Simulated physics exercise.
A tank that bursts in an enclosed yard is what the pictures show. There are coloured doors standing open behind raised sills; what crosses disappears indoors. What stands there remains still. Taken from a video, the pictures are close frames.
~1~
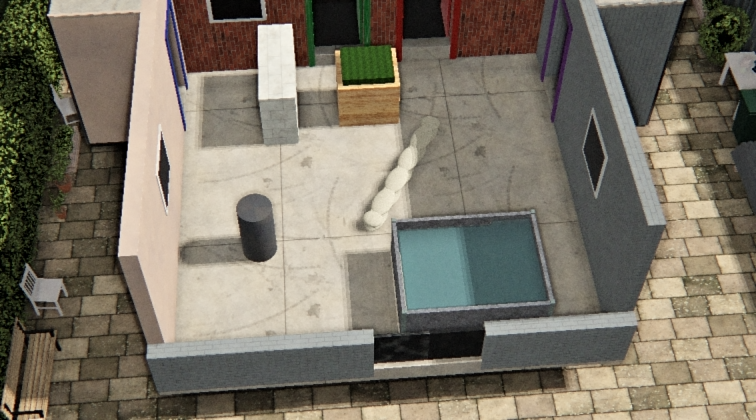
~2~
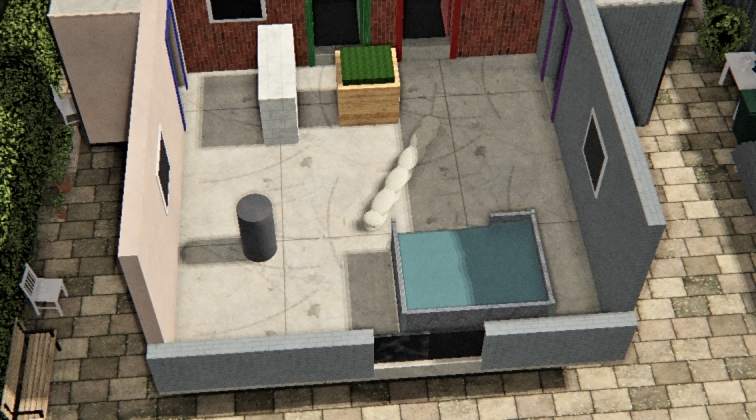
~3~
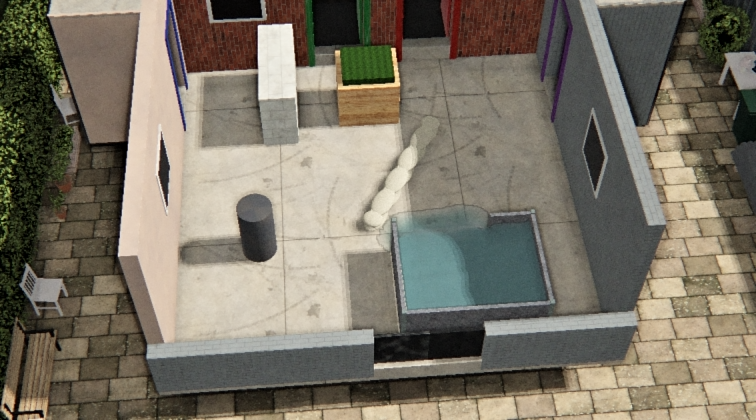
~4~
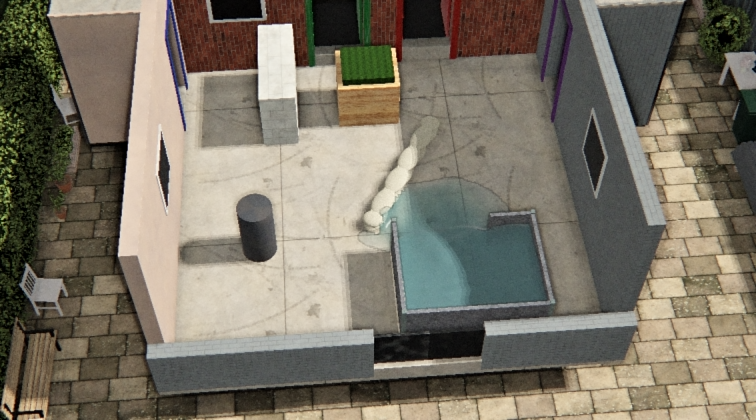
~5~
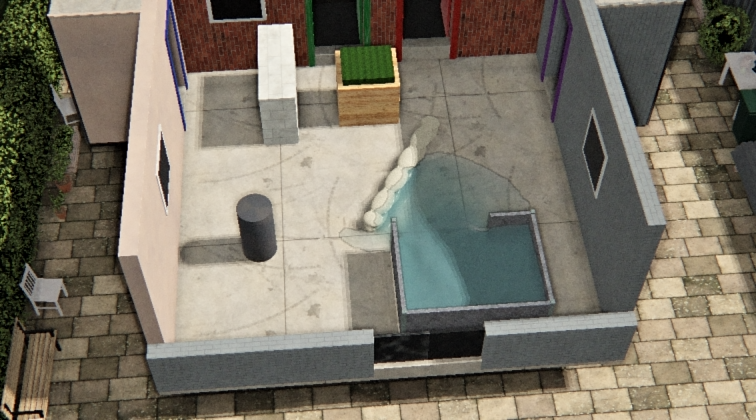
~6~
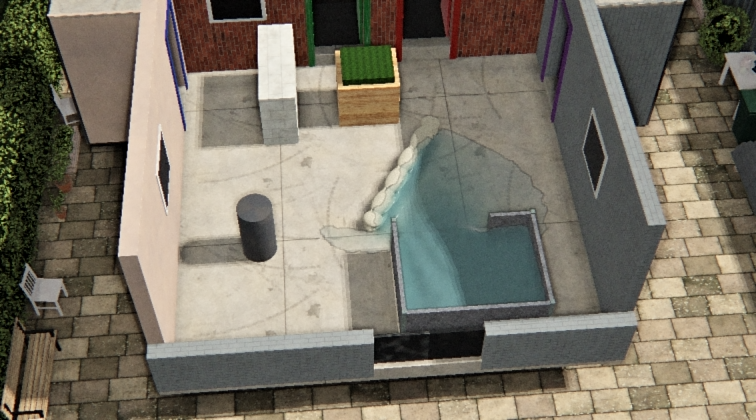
Water pours from a gap in the far side of a grey-rimmed tank and spreads in a widening sheet across the pale paved floor, running up along a slanting row of white rounded shapes. The walled yard is seen from high above by a still camera. A dark cylinder stands left, with a pale block and grass-topped wooden planter behind, before green and red doorways.
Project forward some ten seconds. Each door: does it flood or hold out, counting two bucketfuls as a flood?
The red door swallows an okay amount of water. The purple door swallows too much water. The blue door swallows an okay amount of water. The green door swallows an okay amount of water.
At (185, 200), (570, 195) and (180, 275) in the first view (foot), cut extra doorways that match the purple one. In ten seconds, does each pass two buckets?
Note: Door one undershoots; door two undershoots; door three undershoots.
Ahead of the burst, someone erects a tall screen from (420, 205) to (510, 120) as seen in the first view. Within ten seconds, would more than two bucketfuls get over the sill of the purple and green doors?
My answer: Purple falls below the limit, green falls below the limit.
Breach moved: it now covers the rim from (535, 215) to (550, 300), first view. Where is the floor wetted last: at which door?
The answer is the blue one.
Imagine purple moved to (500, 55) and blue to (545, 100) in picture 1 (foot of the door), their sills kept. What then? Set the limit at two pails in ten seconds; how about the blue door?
Blue: Exceeds the limit.
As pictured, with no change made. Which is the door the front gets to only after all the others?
My answer: The blue door.
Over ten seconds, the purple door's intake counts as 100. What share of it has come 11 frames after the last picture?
The figure is near 5 per cent.
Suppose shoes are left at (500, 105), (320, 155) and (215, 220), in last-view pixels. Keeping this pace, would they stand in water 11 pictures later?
Result, as listed: Wetted / wetted / not wetted.
A moment on, water covers 35 % of the floor; the red door not reached, the purple door not reached, the blue door not reached, the green door not reached.
Next, water covers 50 % of the floor; the red door wet at the sill, nothing in, the purple door under two buckets in, the blue door not reached, the green door not reached.
Then, water covers 55 % of the floor; the red door wet at the sill, nothing in, the purple door far over two buckets in, the blue door not reached, the green door wet at the sill, nothing in.
Later, water covers 80 % of the floor; the red door wet at the sill, nothing in, the purple door far over two buckets in, the blue door wet at the sill, nothing in, the green door wet at the sill, nothing in.
In the end, water covers 95 % of the floor; the red door wet at the sill, nothing in, the purple door far over two buckets in, the blue door wet at the sill, nothing in, the green door wet at the sill, nothing in.
